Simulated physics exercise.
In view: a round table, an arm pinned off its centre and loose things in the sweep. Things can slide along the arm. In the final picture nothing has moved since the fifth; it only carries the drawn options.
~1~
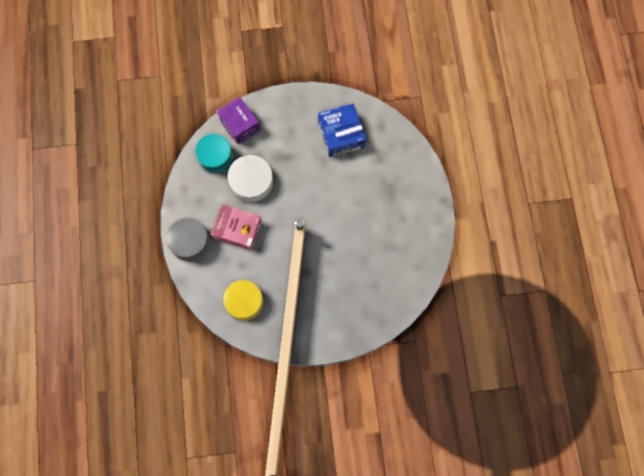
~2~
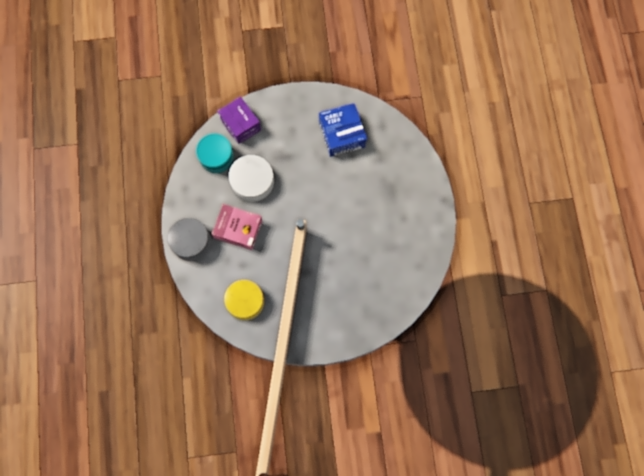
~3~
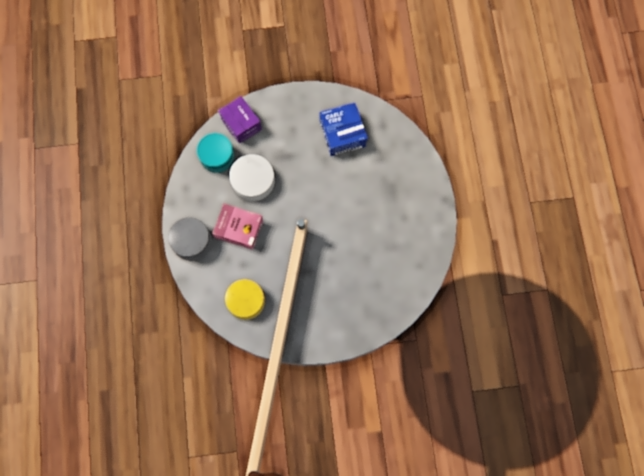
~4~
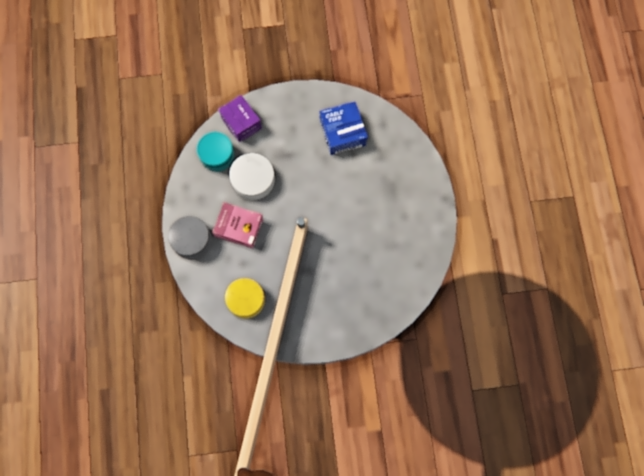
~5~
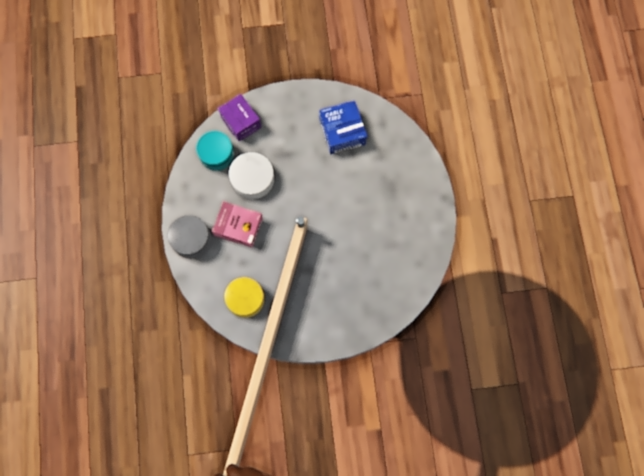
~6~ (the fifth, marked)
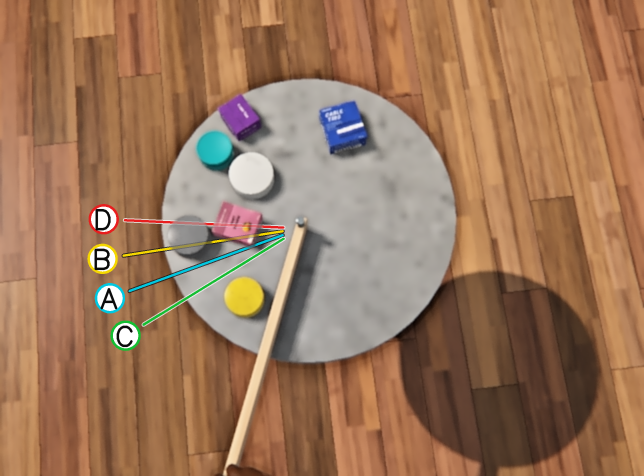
A wooden arm swings slowly left across a round grey table, nearing a yellow tin.
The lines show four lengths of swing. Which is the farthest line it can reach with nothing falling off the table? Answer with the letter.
B.
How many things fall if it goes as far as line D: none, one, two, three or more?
One.
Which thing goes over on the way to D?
The grey pot goes over.
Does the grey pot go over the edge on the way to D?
Yes.
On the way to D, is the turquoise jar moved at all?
No.
On the copy, A at (207, 263); B at (203, 243); C at (215, 281); D at (204, 224).
On B. First, arm (233, 304); yellow pot (225, 286); purple box (240, 118).
Then, arm (207, 269); grey pot (180, 222); yellow pot (199, 254).
Finally, arm (198, 240); grey pot (168, 198); yellow pot (193, 224); nothing has fallen.
By contrast, A is safe but short; C is safe but short; D drops the grey pot.
